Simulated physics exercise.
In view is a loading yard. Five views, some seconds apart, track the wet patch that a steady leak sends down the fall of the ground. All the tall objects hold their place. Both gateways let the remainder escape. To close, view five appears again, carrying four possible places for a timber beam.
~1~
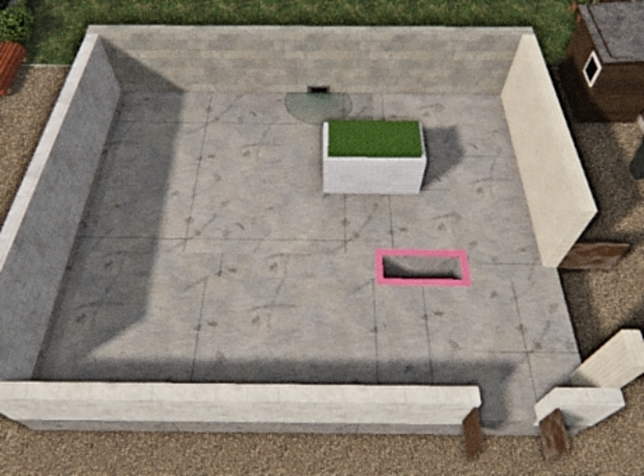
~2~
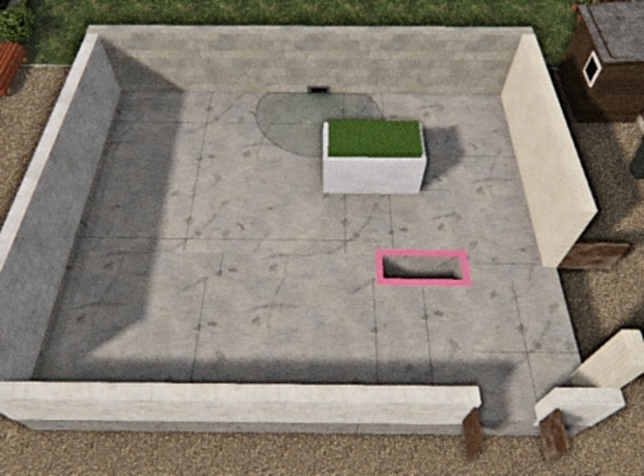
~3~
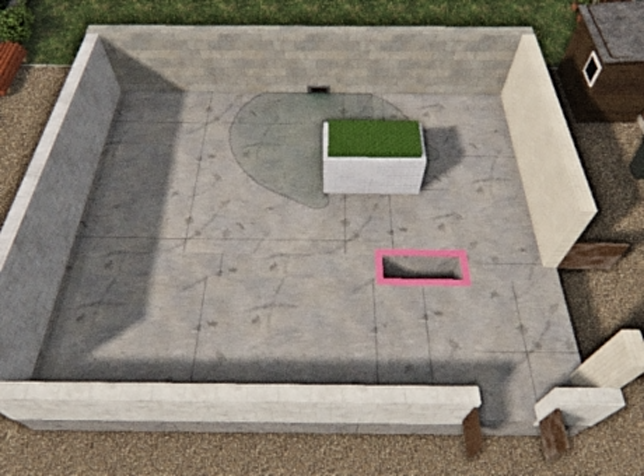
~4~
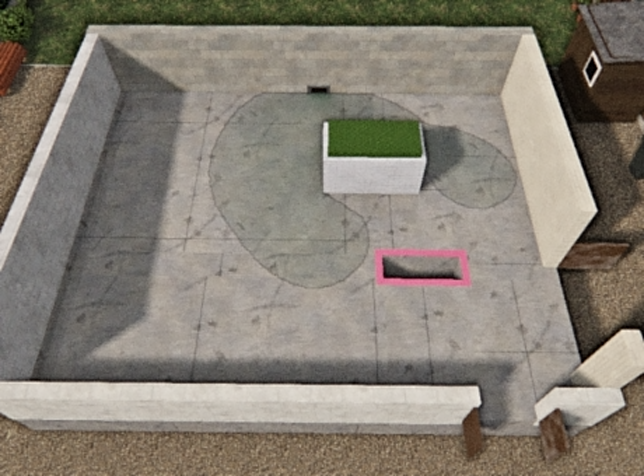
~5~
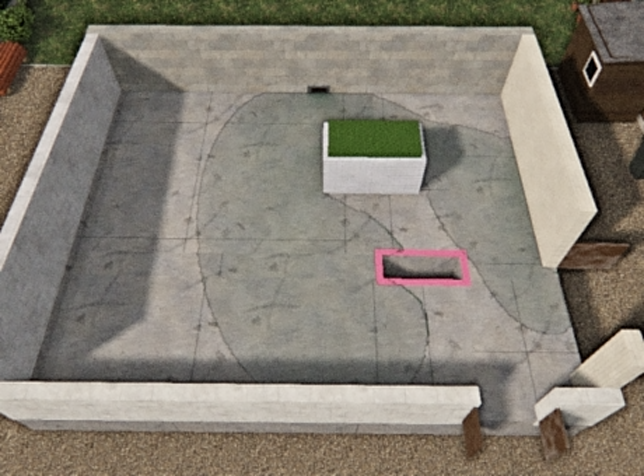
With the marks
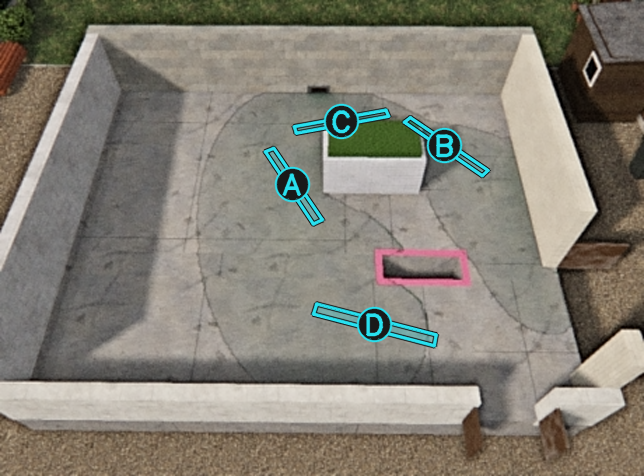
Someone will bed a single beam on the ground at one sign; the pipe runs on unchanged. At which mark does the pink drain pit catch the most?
The best place is A.
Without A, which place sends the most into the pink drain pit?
Place B.
On the marked copy, A from (269, 150) to (317, 221); B from (407, 119) to (485, 173); C from (295, 129) to (387, 113); D from (315, 309) to (435, 340).
Choosing A, about 23 % of the stream runs into the pink drain pit, about 76 % out by the gates.
Choosing B, about 9 % of the stream runs into the pink drain pit, about 90 % out by the gates.
Choosing C, about 4 % of the stream runs into the pink drain pit, about 95 % out by the gates.
Choosing D, about 5 % of the stream runs into the pink drain pit, about 94 % out by the gates.
